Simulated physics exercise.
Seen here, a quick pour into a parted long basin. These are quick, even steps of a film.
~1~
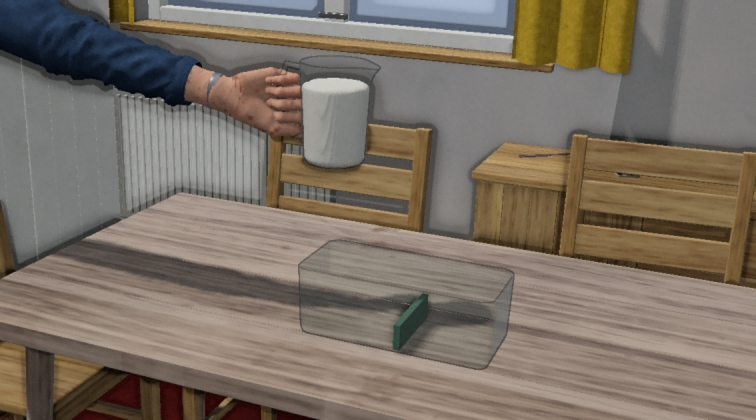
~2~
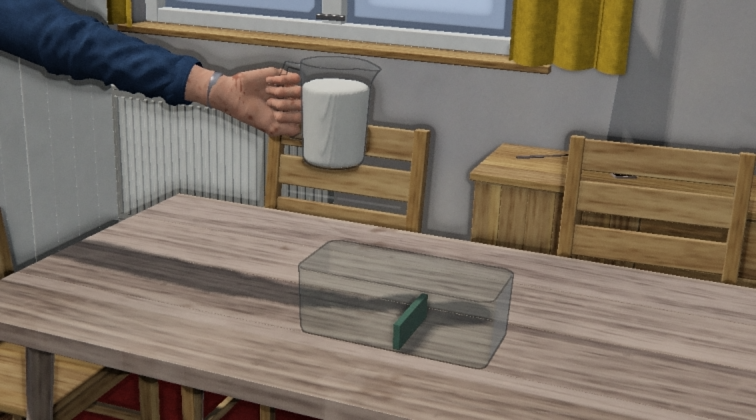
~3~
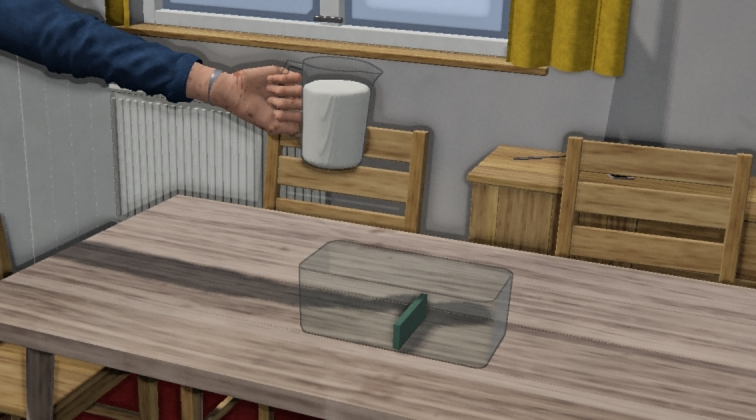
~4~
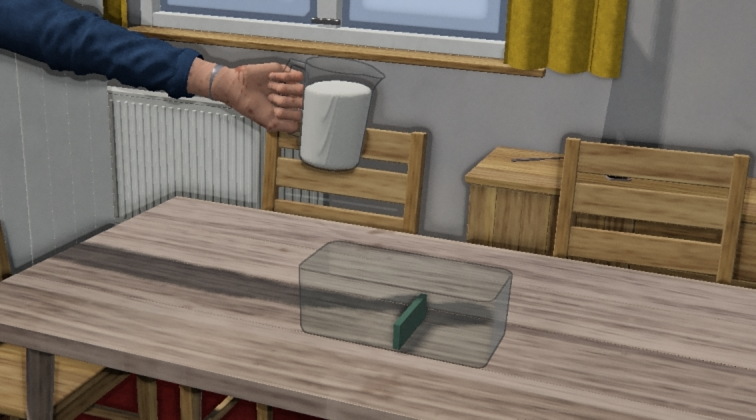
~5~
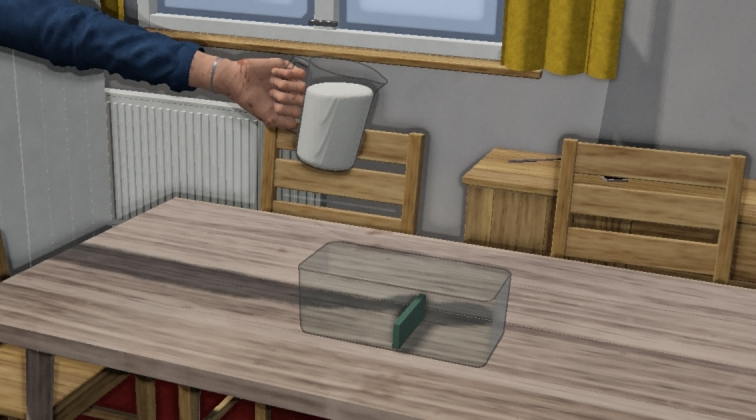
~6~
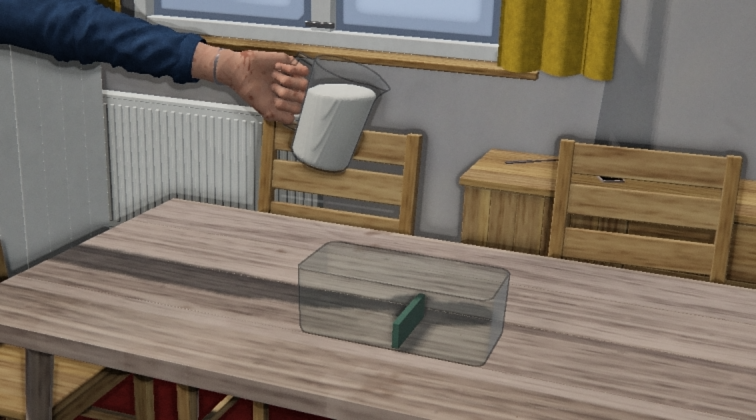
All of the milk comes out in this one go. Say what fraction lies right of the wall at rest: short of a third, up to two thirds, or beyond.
In the end over two thirds is right of the wall.
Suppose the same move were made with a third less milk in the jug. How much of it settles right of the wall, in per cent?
About 85 per cent.
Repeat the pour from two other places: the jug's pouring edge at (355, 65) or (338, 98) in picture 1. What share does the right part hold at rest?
In turn 50 and 10 in a hundred.
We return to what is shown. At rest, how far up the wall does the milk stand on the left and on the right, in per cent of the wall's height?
Left about 10, right about 90.
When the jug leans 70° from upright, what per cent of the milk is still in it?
Some 85 per cent.
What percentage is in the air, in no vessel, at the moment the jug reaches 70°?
About 15 per cent.
A moment on, the jug is tipped part way and 85 per cent is still to pour, 0 is left of the wall and 2 right of it.
Next, the jug is tipped right over and 28 per cent is still to pour, 1 is left of the wall and 41 right of it.
Then the jug is tipped right over and 0 per cent is still to pour, 8 is left of the wall and 87 right of it.
Later the jug is tipped right over and 0 per cent is still to pour, 12 is left of the wall and 86 right of it.
Finally, 12 per cent lies left of the wall, 86 right of it and 3 outside.
